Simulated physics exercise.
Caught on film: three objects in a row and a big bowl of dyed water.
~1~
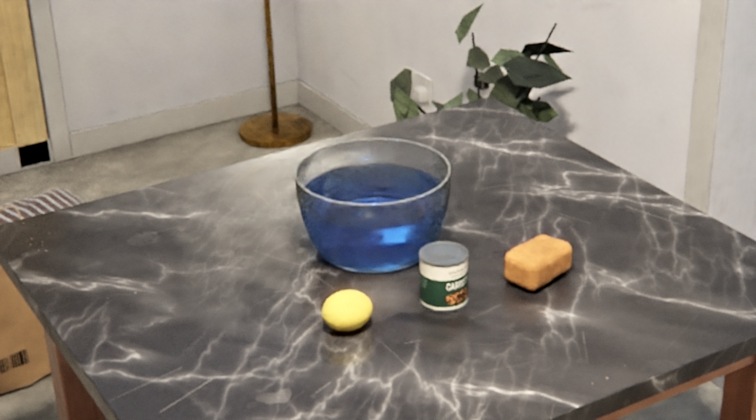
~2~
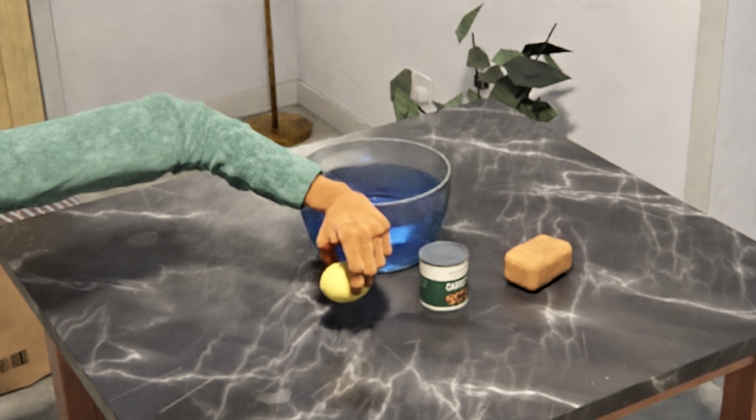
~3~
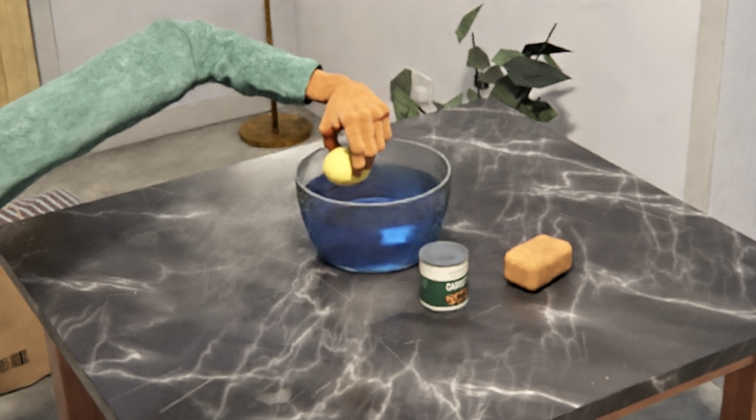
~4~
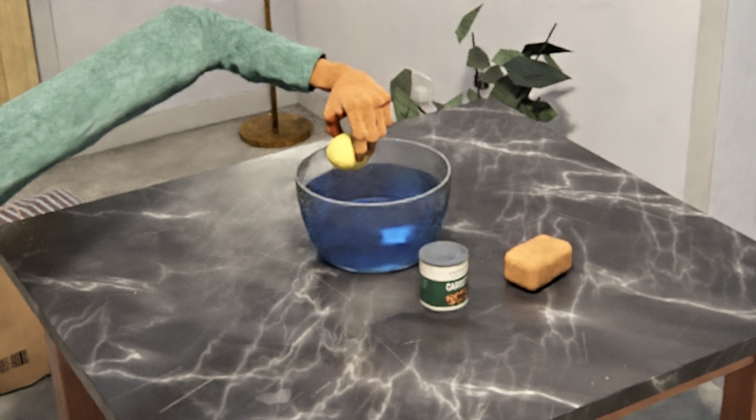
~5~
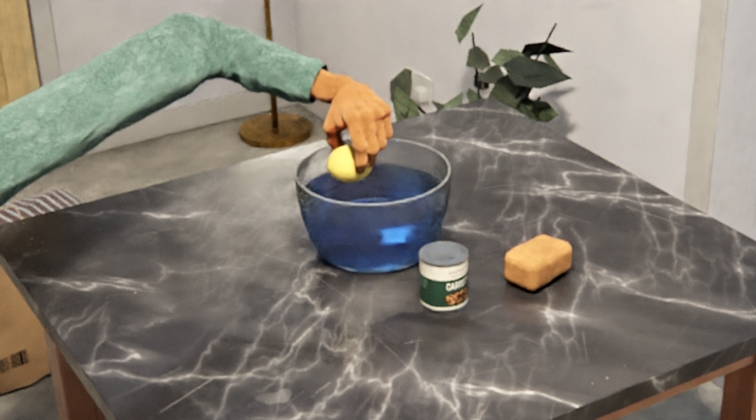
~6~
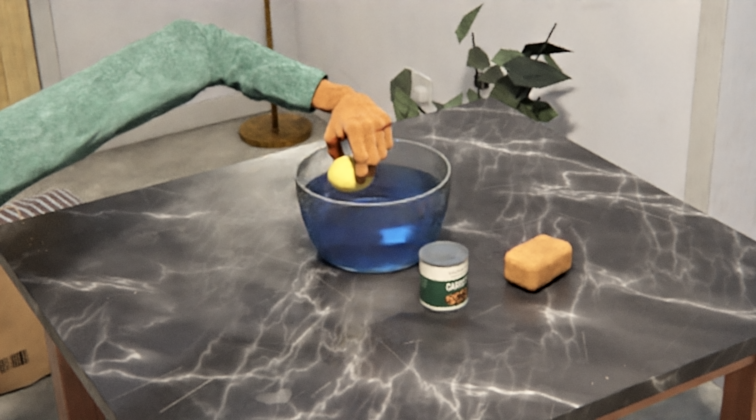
Lemon being picked up by a hand, carried over a glass bowl of blue water and lowered close to the surface.
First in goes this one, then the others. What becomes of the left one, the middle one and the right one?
The one on the left keeps up, the one in the middle goes down, the one on the right keeps up.
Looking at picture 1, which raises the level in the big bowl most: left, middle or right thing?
Result: The centre of the three.
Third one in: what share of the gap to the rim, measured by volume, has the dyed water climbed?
About 28 %.
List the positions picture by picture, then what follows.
In the first frame, the row from the left; lemon (347, 311); tin of food (444, 277); bread roll (538, 262).
In the second frame, a hand picks up the lemon; lemon (346, 282); bread roll (538, 262).
In the third frame, it is carried over; lemon (348, 166); tin of food (444, 277).
In the fourth frame, it is above the big bowl; lemon (350, 152); bread roll (538, 262).
In the fifth frame, it comes down; lemon (351, 163); tin of food (444, 277).
In the sixth frame, it is just over the surface; lemon (351, 173); tin of food (444, 277); bread roll (538, 262).
Soon after, the lemon floats.
Later, the tin of food goes to the bottom.
In the end, the bread roll floats; afloat, lemon and bread roll.
